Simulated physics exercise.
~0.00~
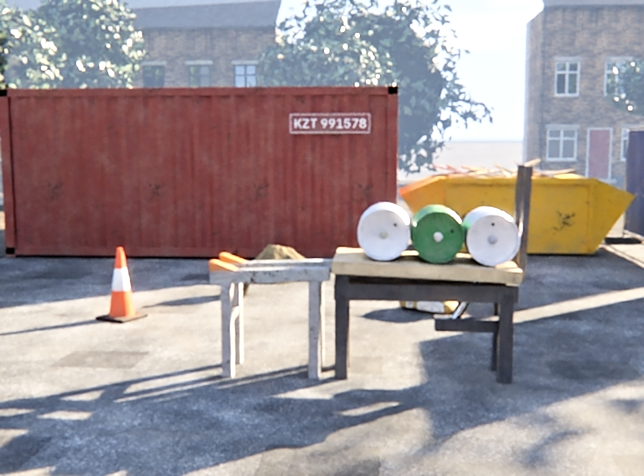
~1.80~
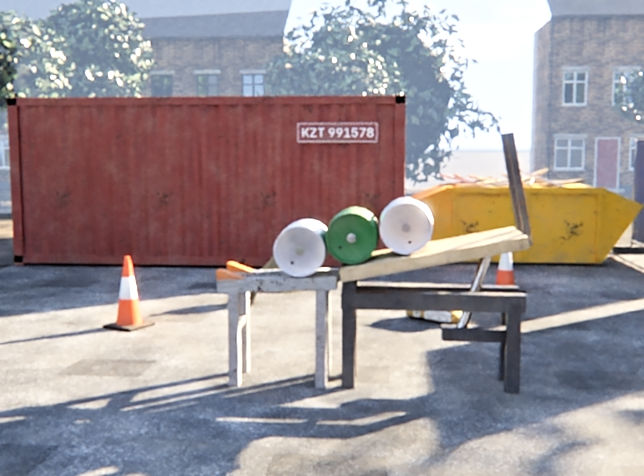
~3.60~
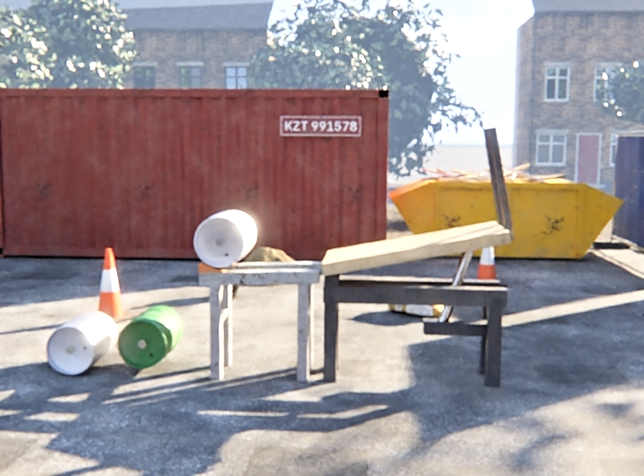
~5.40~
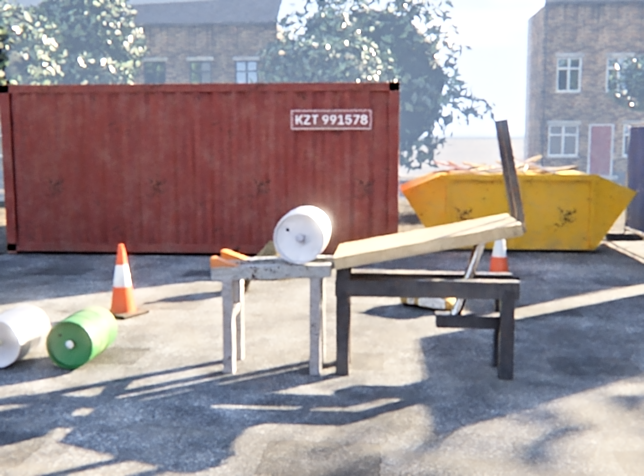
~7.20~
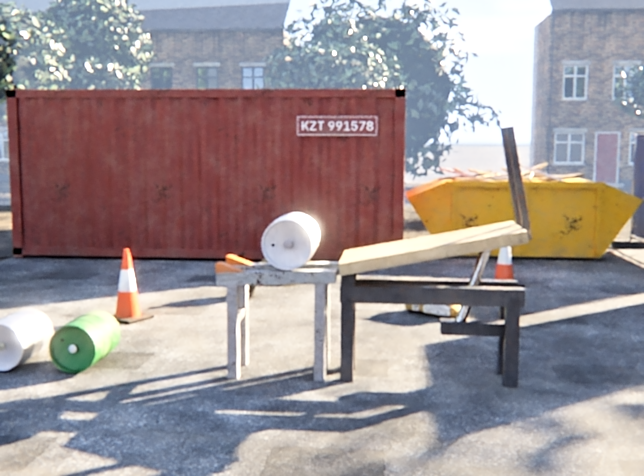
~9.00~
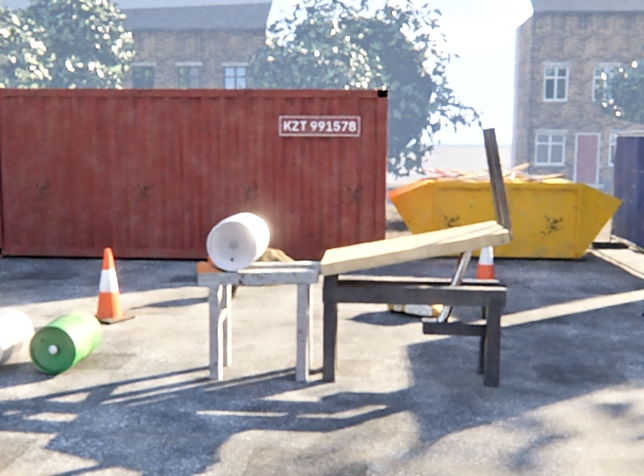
In a yard with a red container and a yellow skip, a wooden table top tilted up on its right side, and three kegs rolled left onto a lower rack; a white one and the green one dropped to the ground, while the other white one stayed on the rack.
